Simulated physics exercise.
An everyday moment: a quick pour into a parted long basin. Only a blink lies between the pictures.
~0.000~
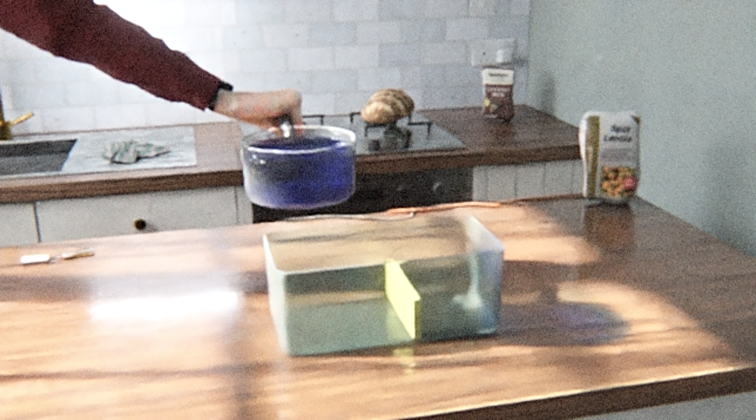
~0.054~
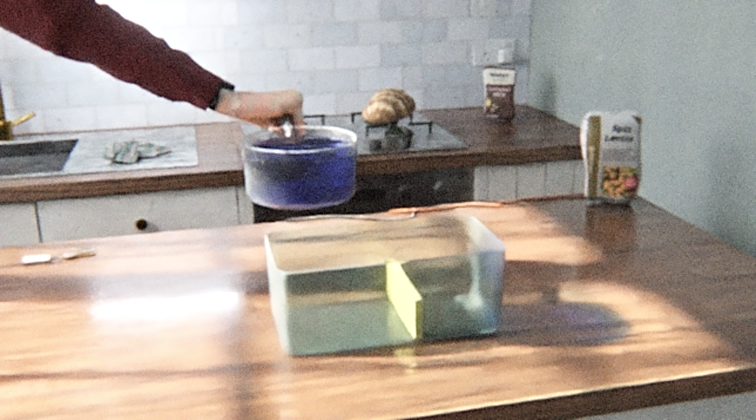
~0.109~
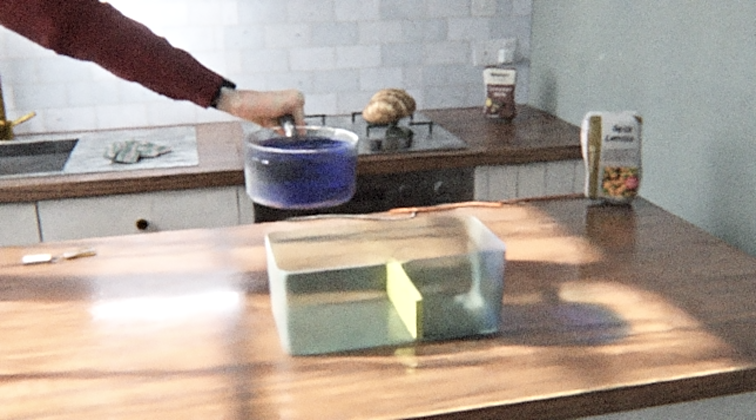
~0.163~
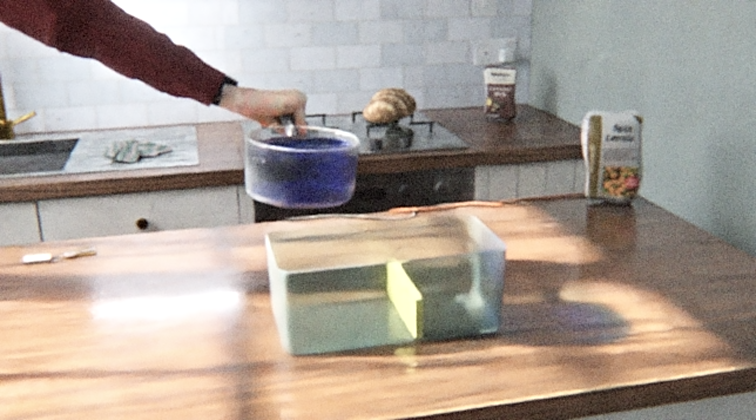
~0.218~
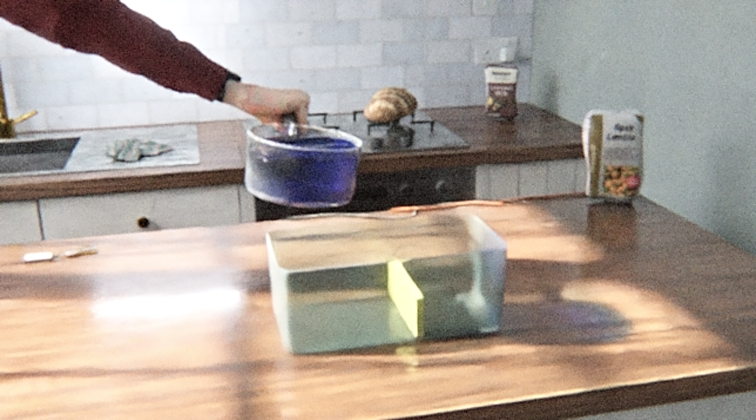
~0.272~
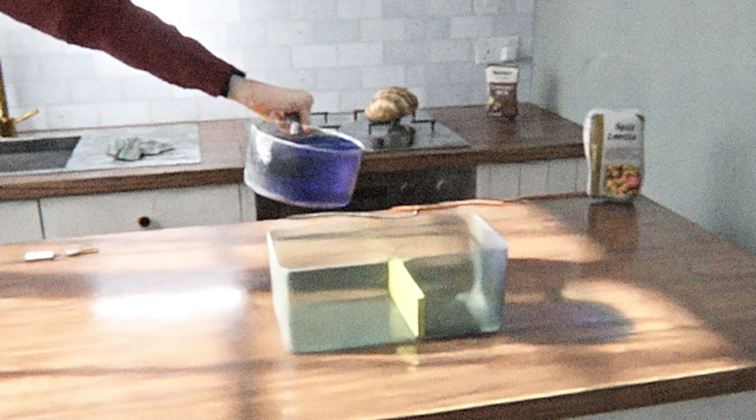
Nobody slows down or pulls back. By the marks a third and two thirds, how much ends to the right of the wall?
It comes to from a third to two thirds.
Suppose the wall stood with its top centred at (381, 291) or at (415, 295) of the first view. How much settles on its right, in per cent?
First some 75, then 35 per cent.
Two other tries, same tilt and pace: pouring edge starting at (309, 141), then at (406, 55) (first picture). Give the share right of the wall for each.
Roughly 0 per cent, and 80 per cent.
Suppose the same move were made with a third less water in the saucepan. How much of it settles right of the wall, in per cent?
Near 20 %.
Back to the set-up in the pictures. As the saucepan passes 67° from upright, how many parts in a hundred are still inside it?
Some 50 per cent.
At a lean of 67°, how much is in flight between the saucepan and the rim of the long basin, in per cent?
Roughly 30 in a hundred.
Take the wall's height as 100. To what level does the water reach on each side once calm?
Some 30 per cent left and 50 right.
A moment on, the saucepan is tipped part way and 52 per cent is still to pour, 5 is left of the wall and 14 right of it.
Next, the saucepan is tipped right over and 9 per cent is still to pour, 37 is left of the wall and 48 right of it.
Then the saucepan is tipped right over and 0 per cent is still to pour, 51 is left of the wall and 48 right of it.
Later the saucepan is tipped right over and 0 per cent is still to pour, 52 is left of the wall and 48 right of it.
Finally, 52 per cent lies left of the wall, 48 right of it and 1 outside.
